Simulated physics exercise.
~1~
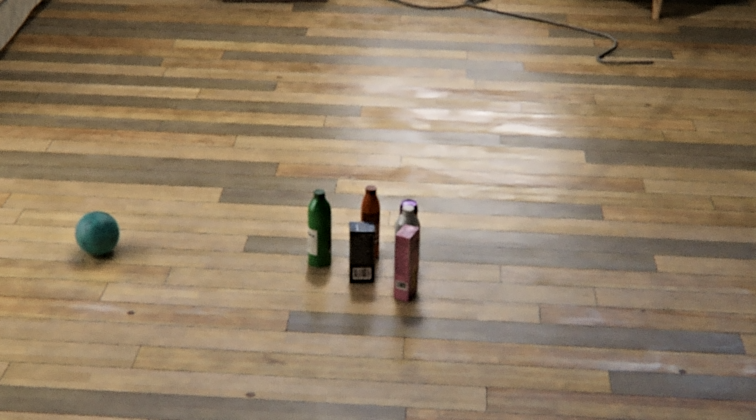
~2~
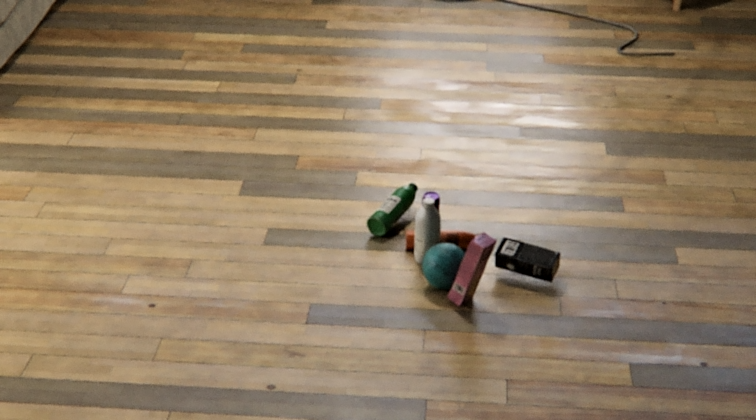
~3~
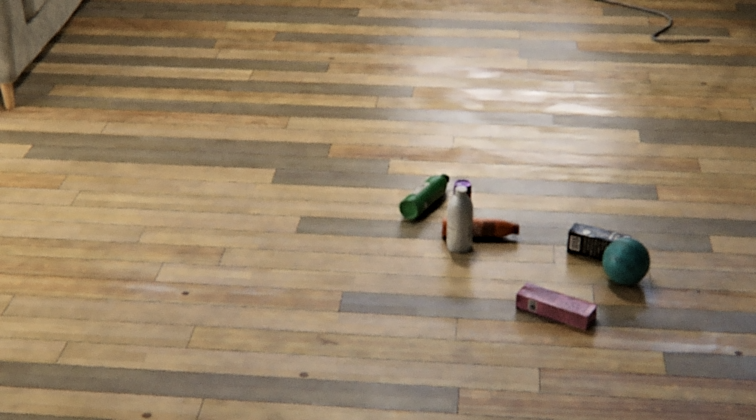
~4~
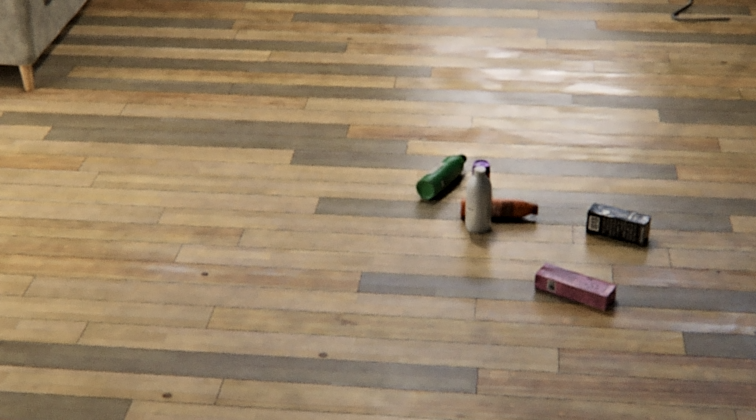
A small cluster of bottles and cartons stands upright on a wooden plank floor, seen from above at an angle, with a turquoise ball off to the left. The green bottle is on the left of the group, an orange one behind, a black and a pink carton in front, and a white bottle by a purple-topped item. The ball rolls right into them, toppling the green and orange bottles and the black carton, while the pink carton leans and then falls. The ball rolls on past the black carton and out of view. The white bottle is left standing among the fallen things.
